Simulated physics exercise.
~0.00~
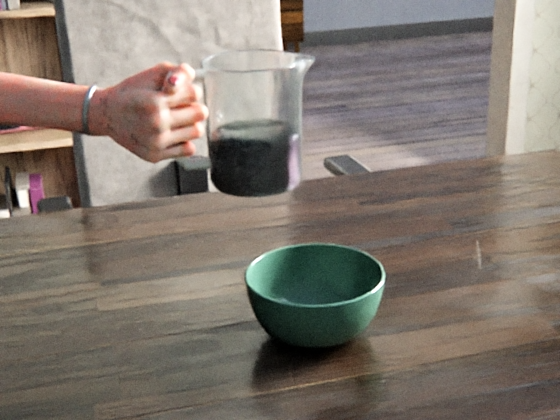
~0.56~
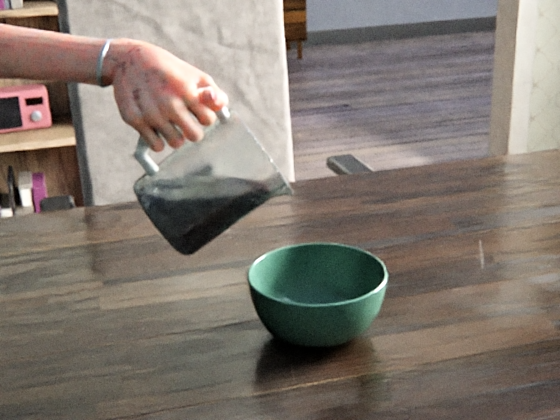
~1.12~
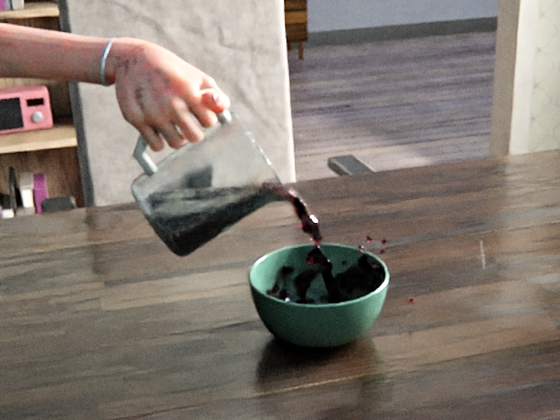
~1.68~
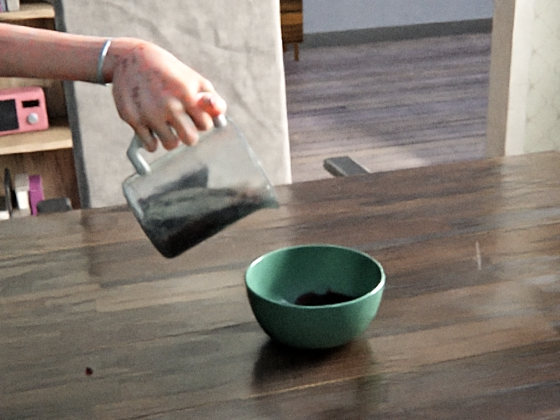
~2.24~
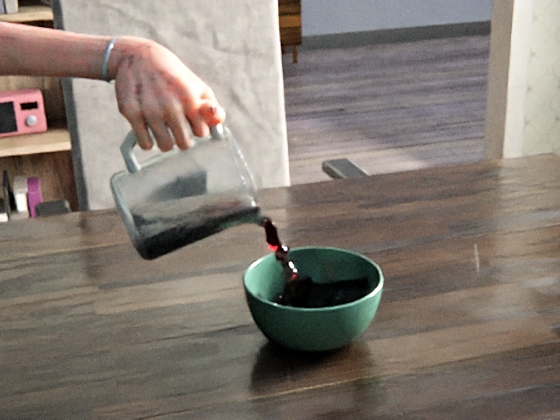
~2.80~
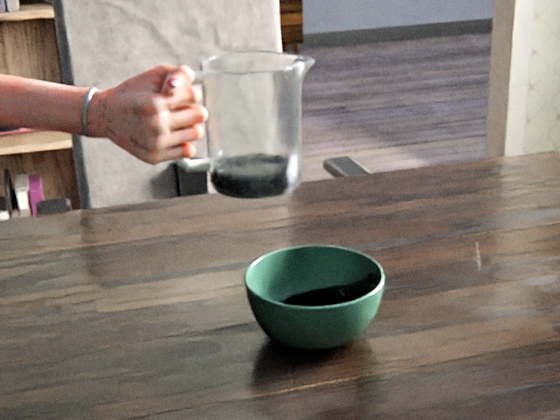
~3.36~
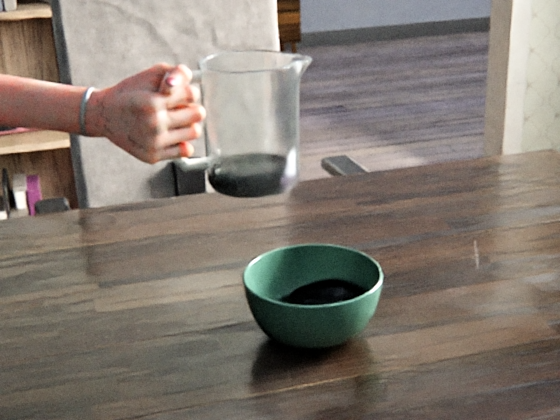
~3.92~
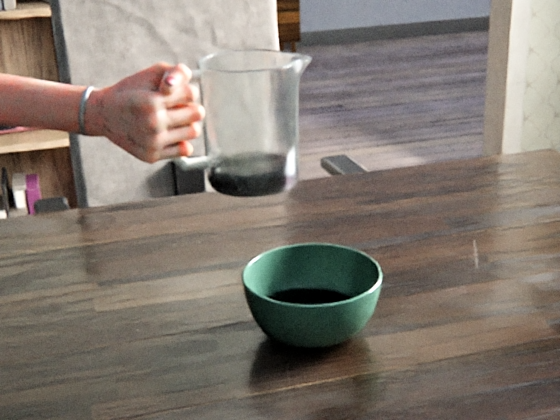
The clip opens on a wooden table with an empty green bowl, while a hand wearing a bracelet holds up a clear pitcher of dark wine to its left. The pitcher tips toward the bowl, and a stream of wine falls in, with a few drops flying past the rim. It eases back and the stream stops, leaving a little wine in the bowl. Then it tilts again, further than before, and more wine pours in. Finally the hand levels the pitcher, which still holds some wine, above a bowl with a dark pool inside.
